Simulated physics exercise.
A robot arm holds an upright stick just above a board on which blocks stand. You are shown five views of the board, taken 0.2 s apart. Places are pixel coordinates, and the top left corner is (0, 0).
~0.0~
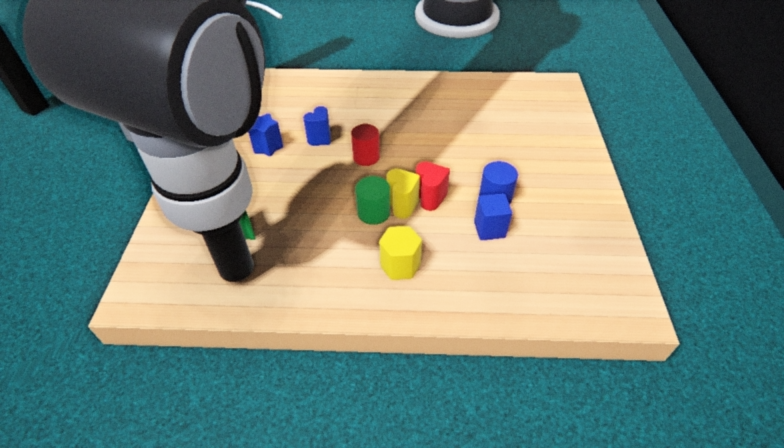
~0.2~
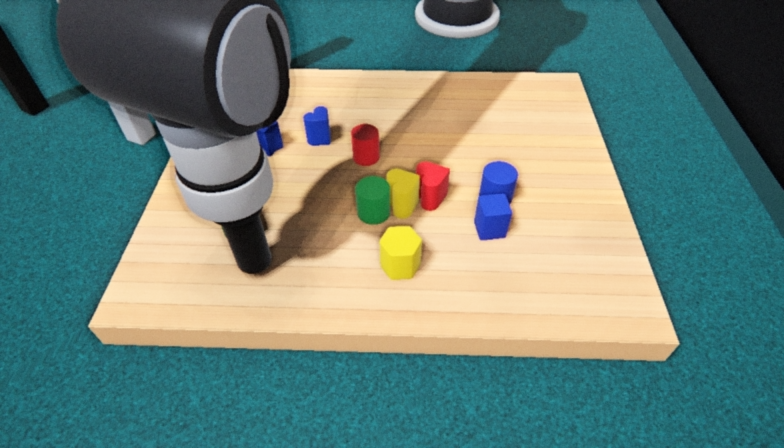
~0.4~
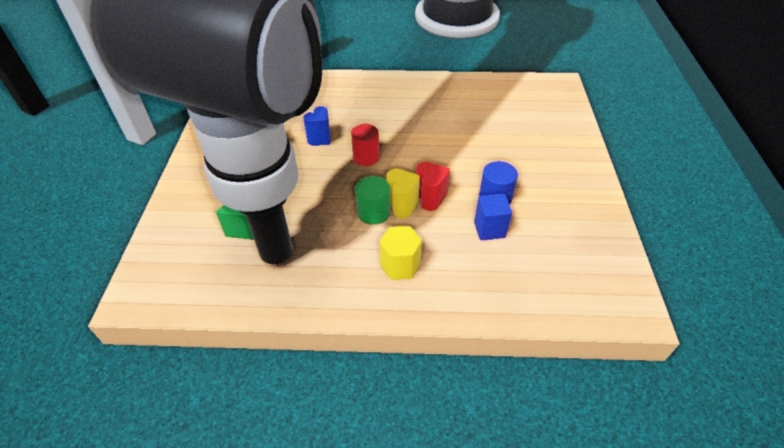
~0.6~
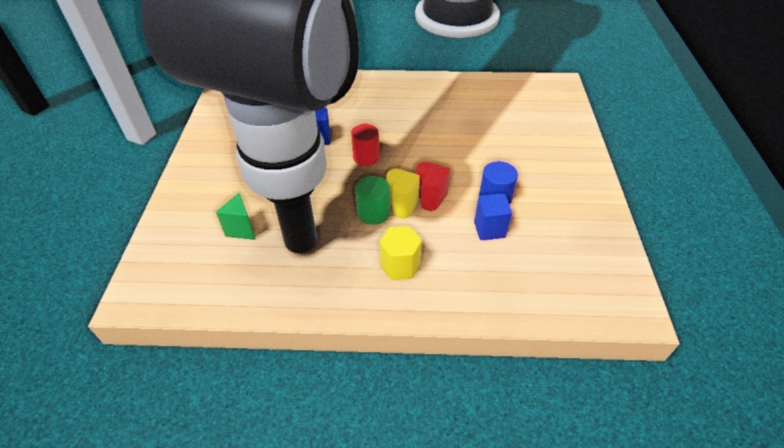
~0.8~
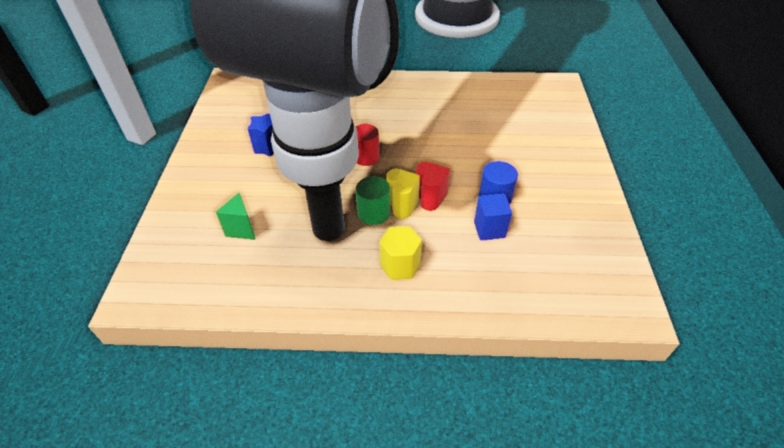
Robot arm moving a black upright stick rightward and slightly away across a wooden board, while the coloured blocks stay still.
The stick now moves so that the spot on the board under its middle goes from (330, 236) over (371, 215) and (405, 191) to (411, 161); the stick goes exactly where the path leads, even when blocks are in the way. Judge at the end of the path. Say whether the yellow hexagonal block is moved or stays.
From what I can tell, it will keep its place.
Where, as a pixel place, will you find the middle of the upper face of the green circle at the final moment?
The green circle ends near (443, 138).
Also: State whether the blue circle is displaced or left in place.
The blue circle will not stay where it is.
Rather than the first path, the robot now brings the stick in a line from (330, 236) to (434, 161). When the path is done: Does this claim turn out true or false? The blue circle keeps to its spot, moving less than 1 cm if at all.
This is false.
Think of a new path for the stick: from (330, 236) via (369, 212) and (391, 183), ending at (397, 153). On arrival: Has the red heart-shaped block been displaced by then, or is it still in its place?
The block in question is displaced by the end.
On the path given first. One third of the way, stick at (371, 208); green circle at (397, 175); yellow heart-shaped block at (425, 171); red heart-shaped block at (452, 167).
Two thirds of the way, stick at (405, 184); green circle at (433, 155); yellow heart-shaped block at (461, 155), turned 20° clockwise; red heart-shaped block at (488, 156), turned 25° clockwise; blue circle at (510, 172).
At the end, stick at (411, 154); green circle at (443, 138); yellow hexagonal block not moved; yellow heart-shaped block at (468, 149), turned 45° clockwise; red heart-shaped block at (494, 155), turned 30° clockwise; blue circle at (513, 173).
